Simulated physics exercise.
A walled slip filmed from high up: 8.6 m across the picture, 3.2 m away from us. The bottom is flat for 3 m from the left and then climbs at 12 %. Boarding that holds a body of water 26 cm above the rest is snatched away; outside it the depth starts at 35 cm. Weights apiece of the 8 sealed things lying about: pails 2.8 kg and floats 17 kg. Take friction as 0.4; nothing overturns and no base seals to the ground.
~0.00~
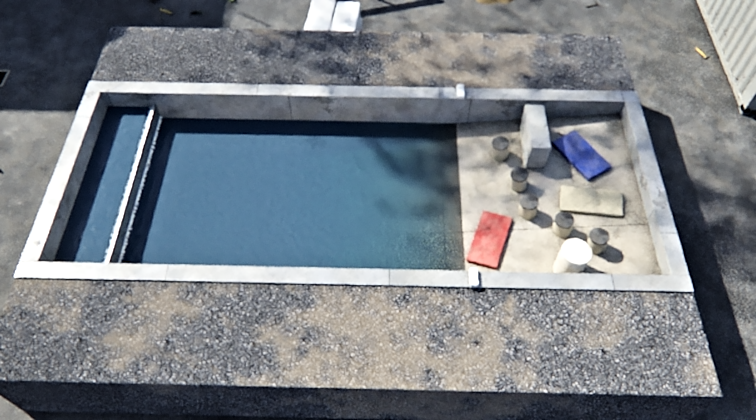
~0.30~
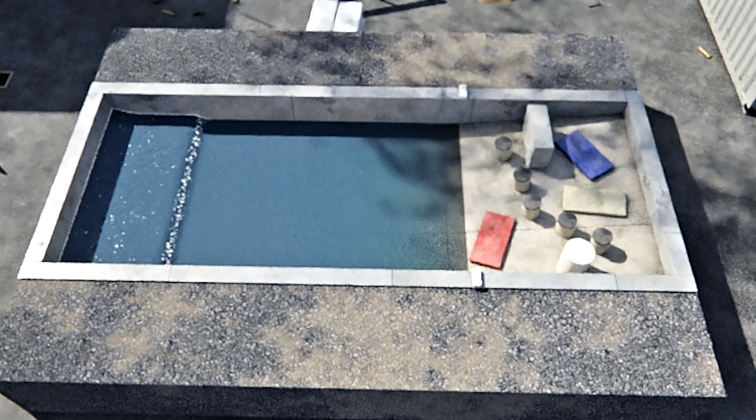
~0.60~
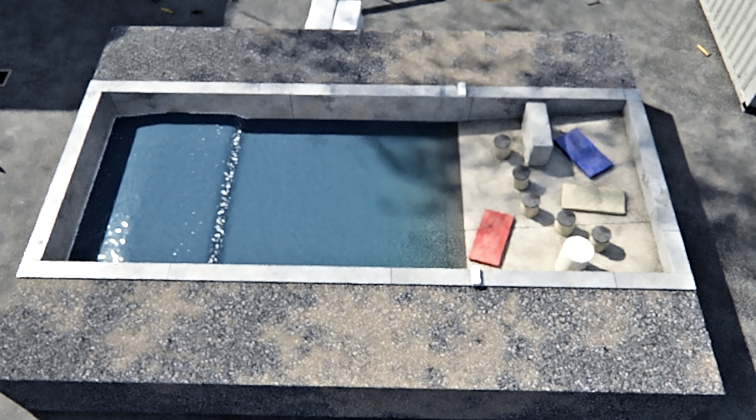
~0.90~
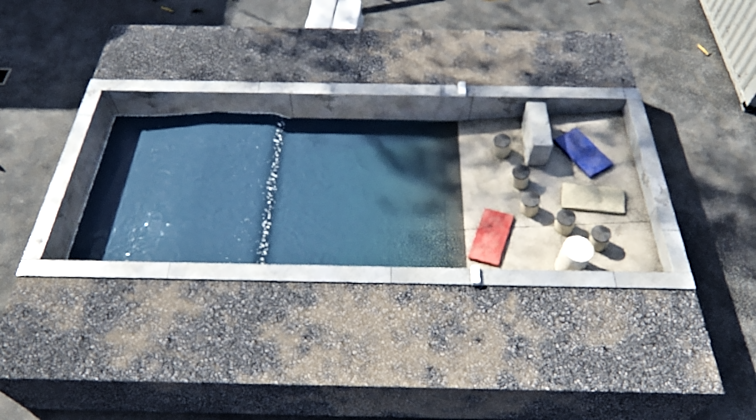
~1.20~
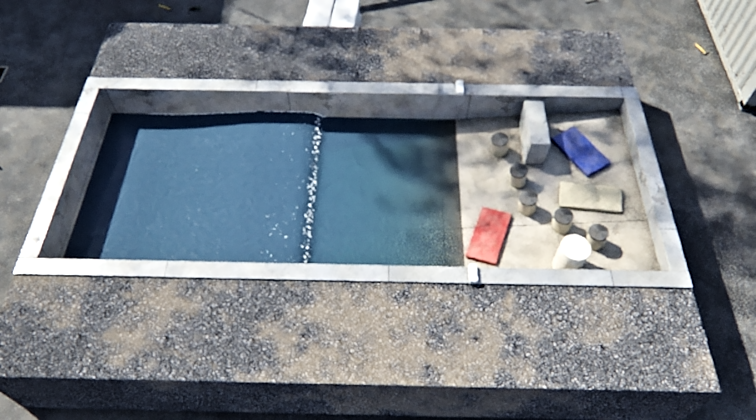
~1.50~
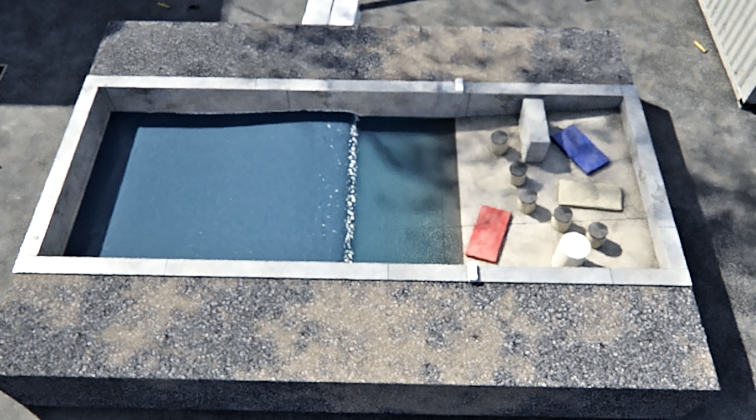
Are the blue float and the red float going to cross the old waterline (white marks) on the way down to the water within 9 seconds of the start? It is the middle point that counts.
Blue float falls short, red float gets past.
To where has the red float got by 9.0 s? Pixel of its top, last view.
Around (366, 252).
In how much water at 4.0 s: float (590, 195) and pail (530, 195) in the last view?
Roughly 2 and 5 cm.
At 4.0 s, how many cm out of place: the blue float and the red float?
About 0 and 50 cm.
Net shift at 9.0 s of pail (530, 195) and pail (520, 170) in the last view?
In turn: 140 cm, 60 cm.
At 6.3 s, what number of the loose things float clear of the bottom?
2 of them.
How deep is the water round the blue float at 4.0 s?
Roughly 2 cm.
After 2.1 s the blue float is near (581, 148), 0.0 m from its start, aground; the red float is near (489, 232), 0.0 m from its start, aground; 0 of 8 are over the mark; 0 afloat.
After 4.0 s the blue float is near (581, 148), 0.0 m from its start, aground; the red float is near (520, 235), 0.5 m from its start, afloat; 0 of 8 are over the mark; 4 afloat.
After 6.3 s the blue float is near (581, 148), 0.0 m from its start, aground; the red float is near (382, 247), 1.6 m from its start, afloat; 3 of 8 are over the mark; 2 afloat.
After 9.0 s the blue float is near (581, 148), 0.0 m from its start, aground; the red float is near (366, 252), 1.9 m from its start, afloat; 3 of 8 are over the mark; 3 afloat.
